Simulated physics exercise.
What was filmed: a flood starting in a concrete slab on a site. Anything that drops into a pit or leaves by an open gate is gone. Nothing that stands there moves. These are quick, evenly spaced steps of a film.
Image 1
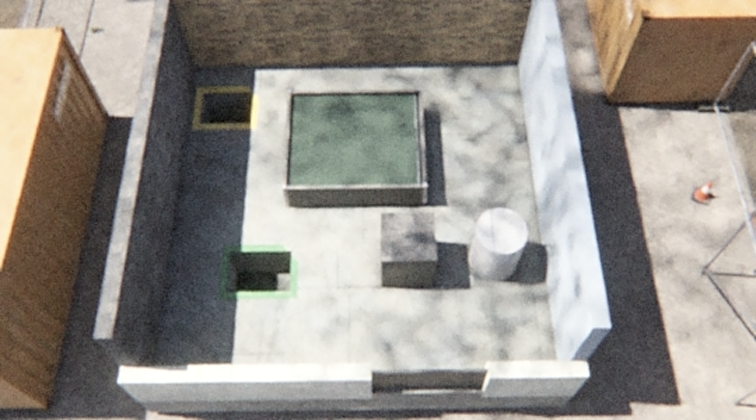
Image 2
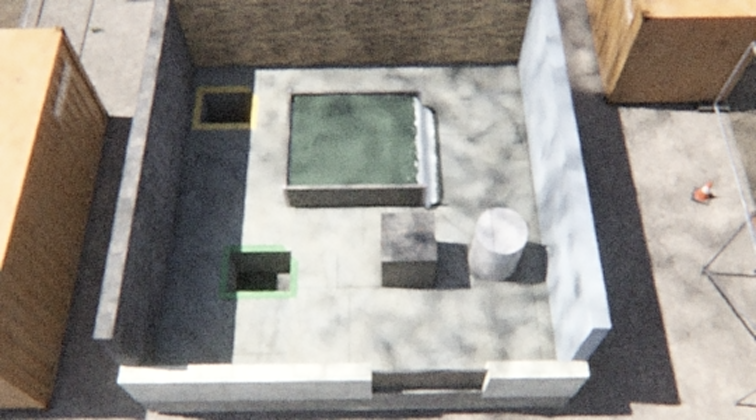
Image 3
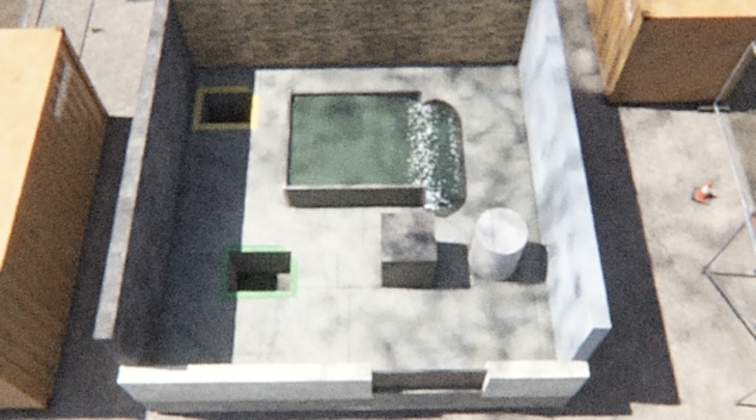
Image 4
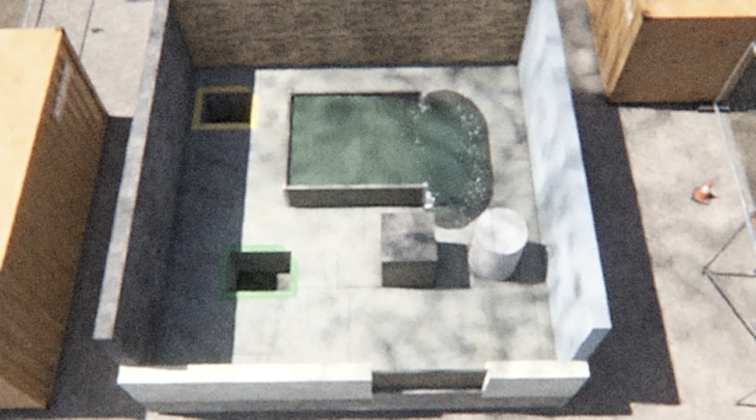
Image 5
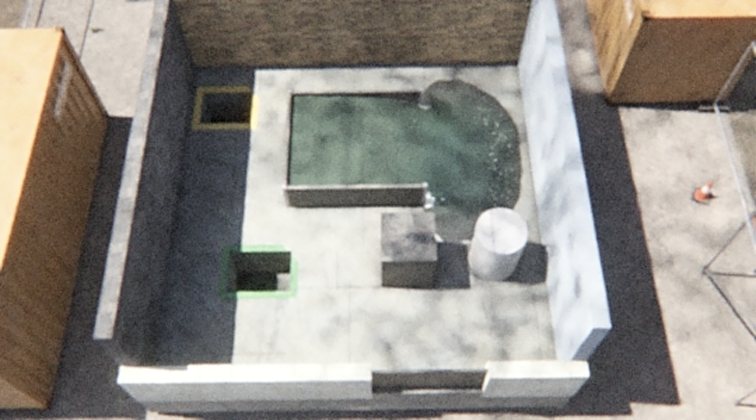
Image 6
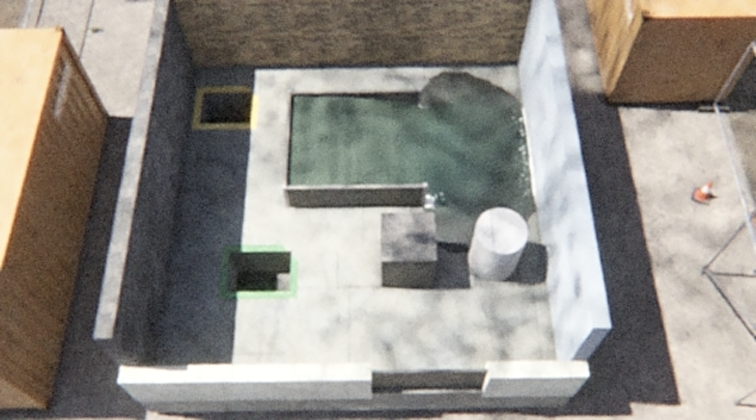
Green water pouring out of the right side of an open tank and spreading across a walled concrete slab to the right wall.
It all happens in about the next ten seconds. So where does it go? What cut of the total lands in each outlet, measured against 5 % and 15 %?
Result: The gate swallows below five per cent; the yellow pit swallows beyond fifteen per cent; the green pit swallows five to fifteen per cent.
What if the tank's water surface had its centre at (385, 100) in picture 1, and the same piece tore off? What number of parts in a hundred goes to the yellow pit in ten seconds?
Share in the yellow pit - 10 in a hundred.
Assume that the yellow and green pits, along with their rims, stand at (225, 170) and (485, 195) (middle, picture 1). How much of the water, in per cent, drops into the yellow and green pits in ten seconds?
Yellow gets 8 in a hundred; green gets 55 in a hundred.
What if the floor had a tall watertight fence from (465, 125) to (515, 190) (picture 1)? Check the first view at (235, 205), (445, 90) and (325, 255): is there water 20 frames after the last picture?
First spared, second submerged, third spared.
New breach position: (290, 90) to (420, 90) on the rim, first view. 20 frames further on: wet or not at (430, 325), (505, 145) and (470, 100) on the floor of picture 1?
The first would be still unwetted, the second drenched and the third drenched.
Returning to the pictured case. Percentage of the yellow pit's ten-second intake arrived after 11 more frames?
Some 0 in a hundred.
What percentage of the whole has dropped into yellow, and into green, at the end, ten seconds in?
About 16 and 8 per cent.
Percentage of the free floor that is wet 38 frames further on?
Estimated share: About 85 %.
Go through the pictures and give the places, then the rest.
The first frame shows still water in the open tank at (355, 140).
In the second frame, the front is at a hidden place, out from the gap at (420, 150).
In the third frame, the front is at (442, 213), out from the gap at (420, 151).
In the fourth frame, the front is at (457, 97), out from the gap at (420, 151).
In the fifth frame, water pours out at (420, 152) and has run to (513, 200).
In the sixth frame, the front is at (534, 203), out from the gap at (420, 152).
A moment on, water covers 20 % of the floor; the gate 0 %, the yellow pit 0 %, the green pit 0 %.
Next, water covers 25 % of the floor; the gate 0 %, the yellow pit 0 %, the green pit 0 %.
Then, water covers 45 % of the floor; the gate 0 %, the yellow pit 0 %, the green pit 0 %.
Later, water covers 85 % of the floor; the gate 0 %, the yellow pit 7 %, the green pit 1 %.
In the end, water covers 95 % of the floor; the gate 0 %, the yellow pit 17 %, the green pit 8 %.
